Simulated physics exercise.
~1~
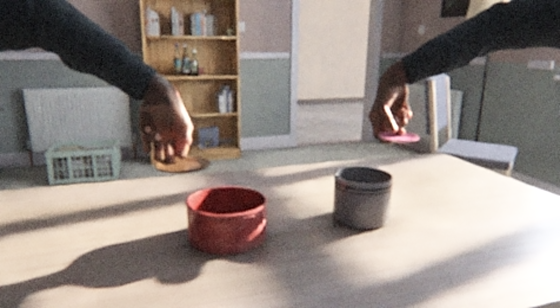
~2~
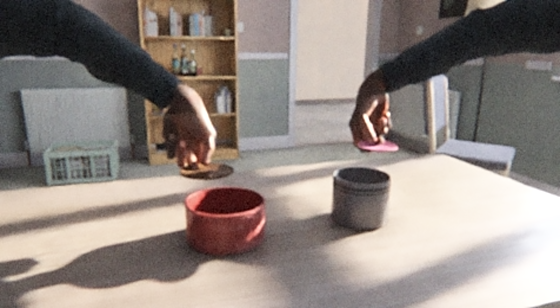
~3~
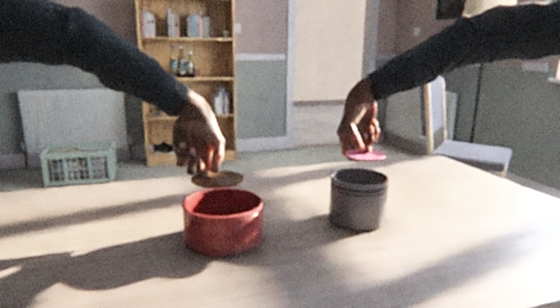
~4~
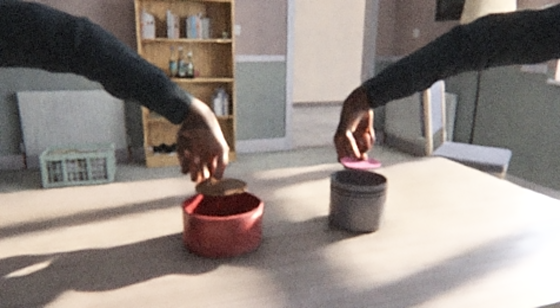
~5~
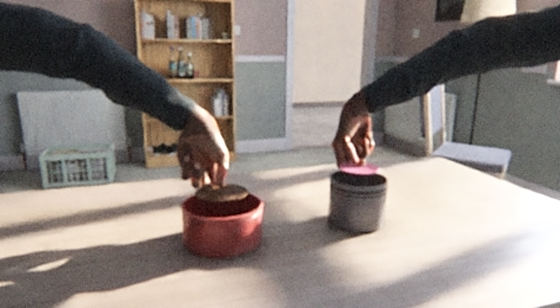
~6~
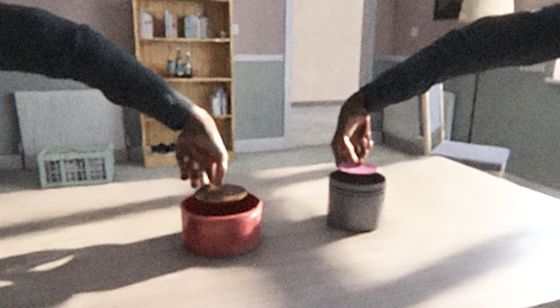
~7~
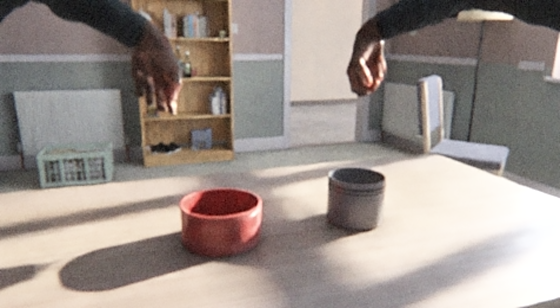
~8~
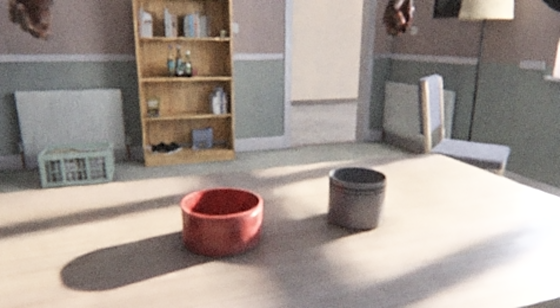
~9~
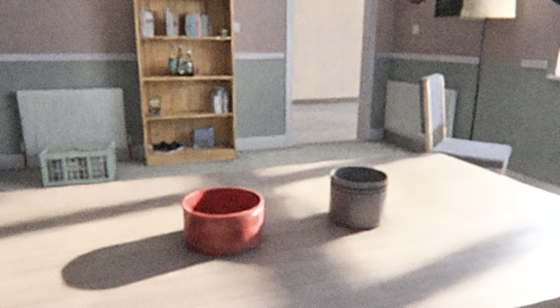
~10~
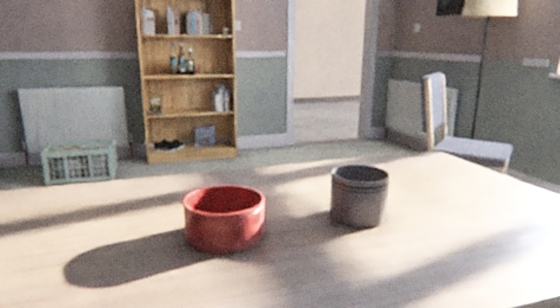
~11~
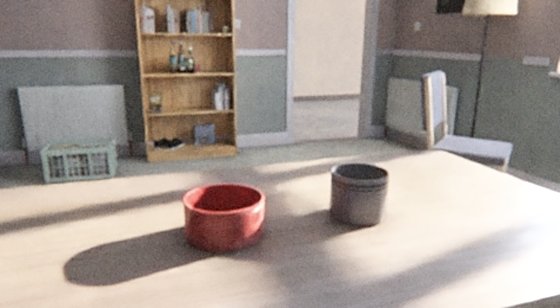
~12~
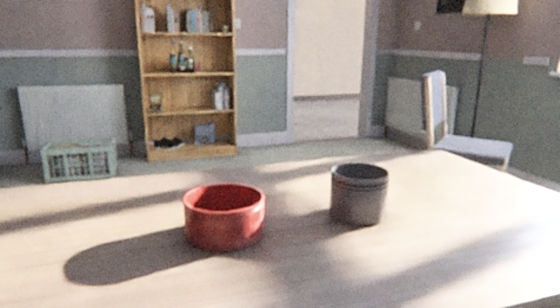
Two hands lowered a brown disc over a red bowl and a pink disc over a dark grey pot on a table, then let go and pulled away, and both discs dropped inside, leaving the two containers sitting uncovered.
